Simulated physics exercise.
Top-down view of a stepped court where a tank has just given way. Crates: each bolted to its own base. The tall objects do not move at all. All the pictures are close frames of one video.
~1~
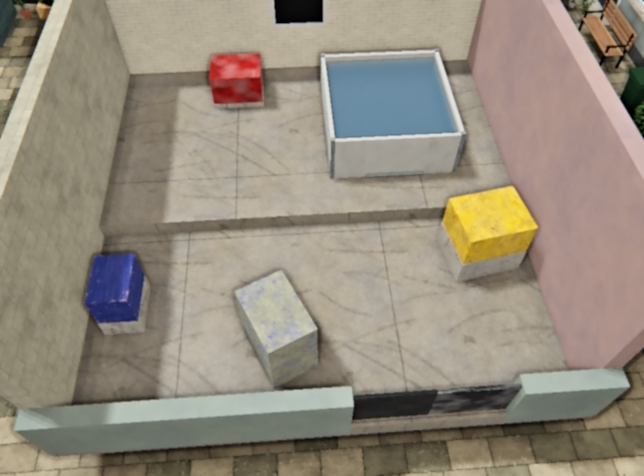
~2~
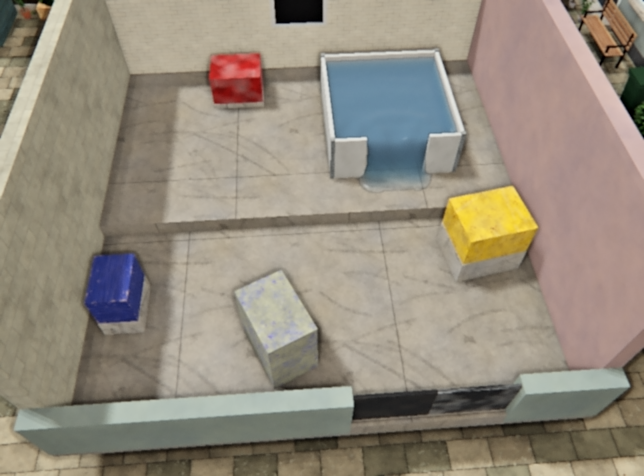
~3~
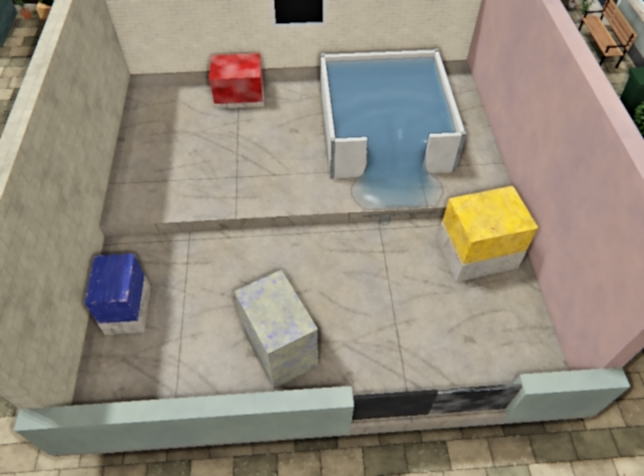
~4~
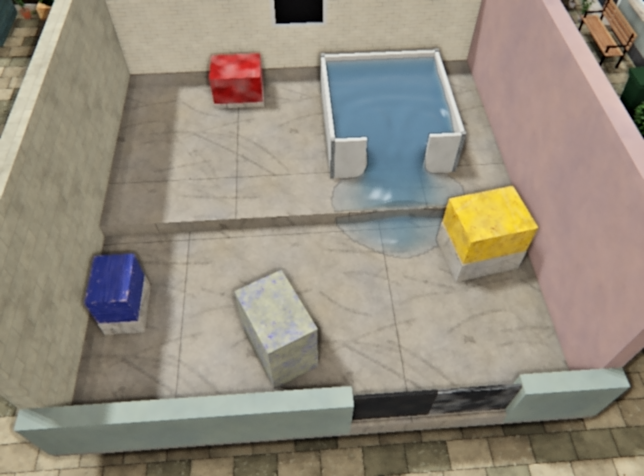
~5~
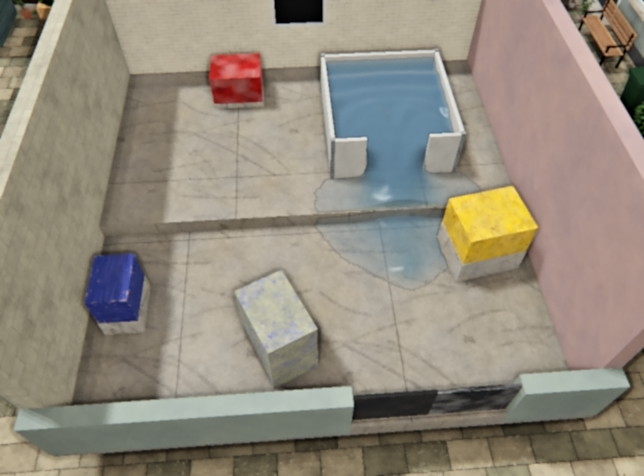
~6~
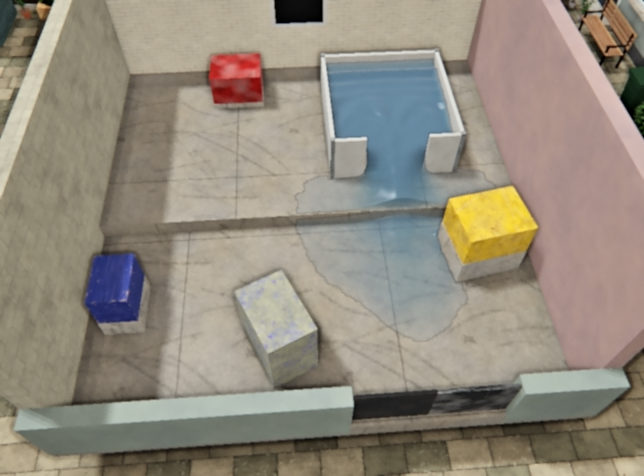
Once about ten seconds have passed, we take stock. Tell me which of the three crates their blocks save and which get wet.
Here is how it ends: The red crate is spared; the blue crate is spared; the yellow crate is spared.
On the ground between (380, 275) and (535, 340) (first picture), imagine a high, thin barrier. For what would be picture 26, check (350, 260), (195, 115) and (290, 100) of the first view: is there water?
As listed: Covered, clear, clear.
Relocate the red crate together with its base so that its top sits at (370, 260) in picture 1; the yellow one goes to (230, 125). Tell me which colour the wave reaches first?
Answer: The red crate.
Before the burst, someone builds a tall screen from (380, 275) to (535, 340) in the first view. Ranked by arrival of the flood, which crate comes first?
My answer: The yellow one.
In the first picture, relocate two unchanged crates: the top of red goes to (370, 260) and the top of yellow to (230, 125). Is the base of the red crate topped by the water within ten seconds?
The red crate simply gets reached.
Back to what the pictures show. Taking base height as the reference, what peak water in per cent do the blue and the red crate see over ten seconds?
In turn 60 and 0 per cent.
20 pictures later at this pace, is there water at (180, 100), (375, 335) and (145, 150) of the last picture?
First spared, second inundated, third spared.
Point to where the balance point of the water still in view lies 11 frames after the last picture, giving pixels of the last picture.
I'd put it at around (396, 196).
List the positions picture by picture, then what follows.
In the first frame, the open tank at (388, 96) is whole and still.
In the second frame, water pours out at (395, 160) and has run to (427, 181).
In the third frame, water pours out at (394, 162) and has run to (429, 207).
In the fourth frame, the front is at (415, 252), out from the gap at (394, 162).
In the fifth frame, water pours out at (394, 162) and has run to (421, 282).
In the sixth frame, water pours out at (394, 162) and has run to (419, 334).
A moment on, water covers 30 % of the floor; the red crate not reached, the blue crate not reached, the yellow crate water round its plinth.
Next, water covers 40 % of the floor; the red crate not reached, the blue crate not reached, the yellow crate water round its plinth.
Then, water covers 45 % of the floor; the red crate not reached, the blue crate water round its plinth, the yellow crate water round its plinth.
Later, water covers 50 % of the floor; the red crate not reached, the blue crate water round its plinth, the yellow crate water round its plinth.
In the end, water covers 50 % of the floor; the red crate stayed above the water, the blue crate stayed above the water, the yellow crate stayed above the water.
